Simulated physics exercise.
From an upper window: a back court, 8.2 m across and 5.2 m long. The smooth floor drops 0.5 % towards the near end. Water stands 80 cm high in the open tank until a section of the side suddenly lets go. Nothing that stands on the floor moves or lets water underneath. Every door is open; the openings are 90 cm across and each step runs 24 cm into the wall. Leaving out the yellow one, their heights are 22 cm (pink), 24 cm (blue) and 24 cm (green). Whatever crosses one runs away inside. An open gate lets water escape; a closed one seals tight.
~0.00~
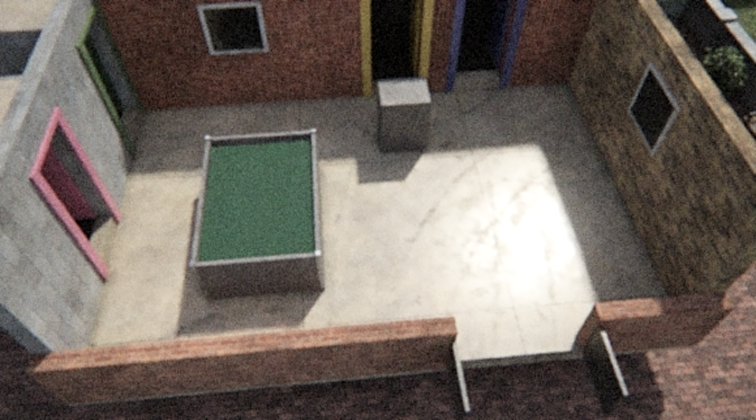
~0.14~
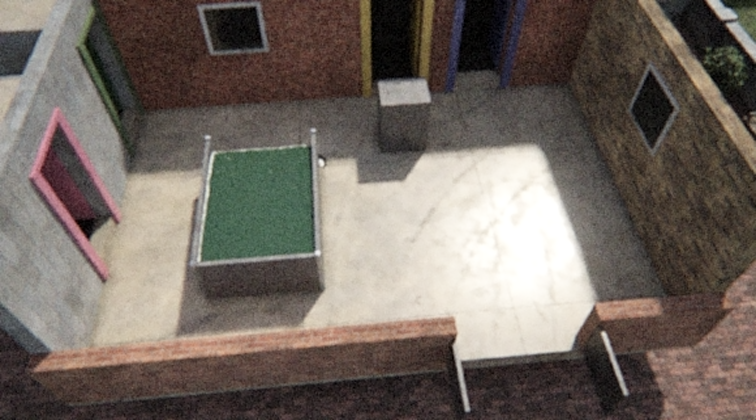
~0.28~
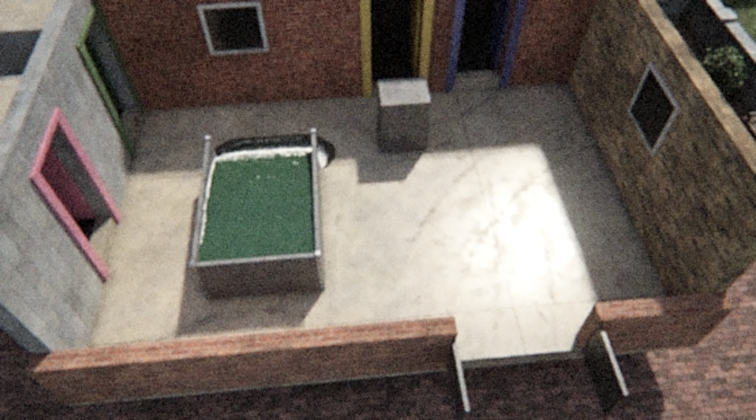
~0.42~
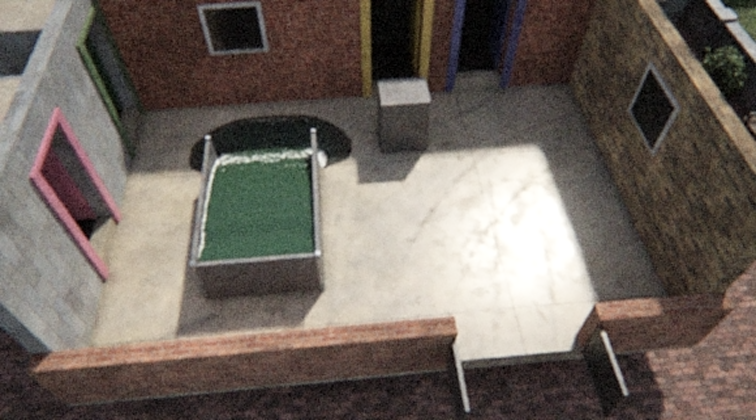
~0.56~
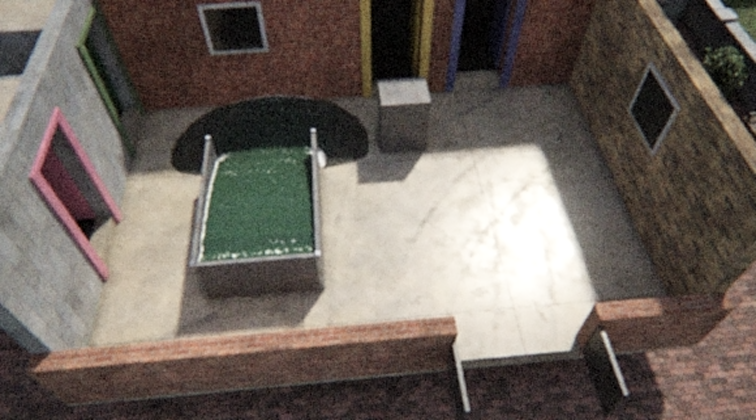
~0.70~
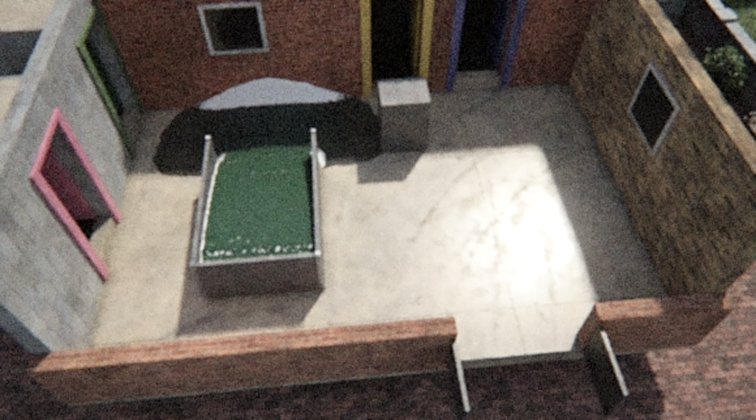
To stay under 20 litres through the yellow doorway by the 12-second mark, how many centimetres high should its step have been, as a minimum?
About 10 cm.
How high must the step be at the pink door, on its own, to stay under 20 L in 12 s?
Roughly 6.0 cm at pink.
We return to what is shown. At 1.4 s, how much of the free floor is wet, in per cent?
Near 20 per cent is wet.
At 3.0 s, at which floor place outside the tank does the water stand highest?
At about (141, 123).
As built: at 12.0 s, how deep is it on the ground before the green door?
Roughly 5.5 cm deep.
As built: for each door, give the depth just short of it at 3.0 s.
Depths in cm: Pink 5, yellow 13, blue 15, green 36.
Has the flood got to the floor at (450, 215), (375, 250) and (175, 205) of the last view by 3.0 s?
In that order: Dry, still dry, flooded.
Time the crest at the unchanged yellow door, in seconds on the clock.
Near 1.8 s.
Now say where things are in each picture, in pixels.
In the first frame, the open tank at (260, 195) is whole and still, 80 cm deep; the yellow door at (396, 51) is dry.
In the second frame, water pours out on the far side and has run 0.3 m, to a hidden place; about 11 cm deep outside, 80 cm at the back.
In the third frame, water pours out on the far side and has run 0.8 m, to a hidden place; about 13 cm deep outside, 80 cm at the back.
In the fourth frame, water pours out on the far side and has run 1.4 m, to (259, 119); about 11 cm deep outside, 80 cm at the back.
In the fifth frame, water pours out on the far side and has run 1.8 m, to (316, 100); about 9 cm deep outside, 73 cm at the back.
In the sixth frame, water pours out on the far side and has run 1.9 m, to (351, 98); about 9 cm deep outside, 66 cm at the back; 0.7 m in a straight line remain to the yellow door at (396, 51).
After 1.4 s water covers 20 % of the floor, deepest (52 cm) near (269, 108); 14 cm at the yellow door, 0 litres in over its 16 cm step.
After 3.0 s water covers 50 % of the floor, deepest (37 cm) near (141, 123); 13 cm at the yellow door, 2 litres in over its 16 cm step.
After 12.0 s water covers 95 % of the floor, deepest (10 cm) near (637, 327); 5 cm at the yellow door, 2 litres in over its 16 cm step.
At the yellow door as built, the water arrived by 1.0 s and peaked near 17 cm at 1.8 s.
Run again over the same 12 s with other heights there, 28 litres in over 9 cm, 11 litres over 12 cm. The limit of 20 litres is kept from about 10 cm up.
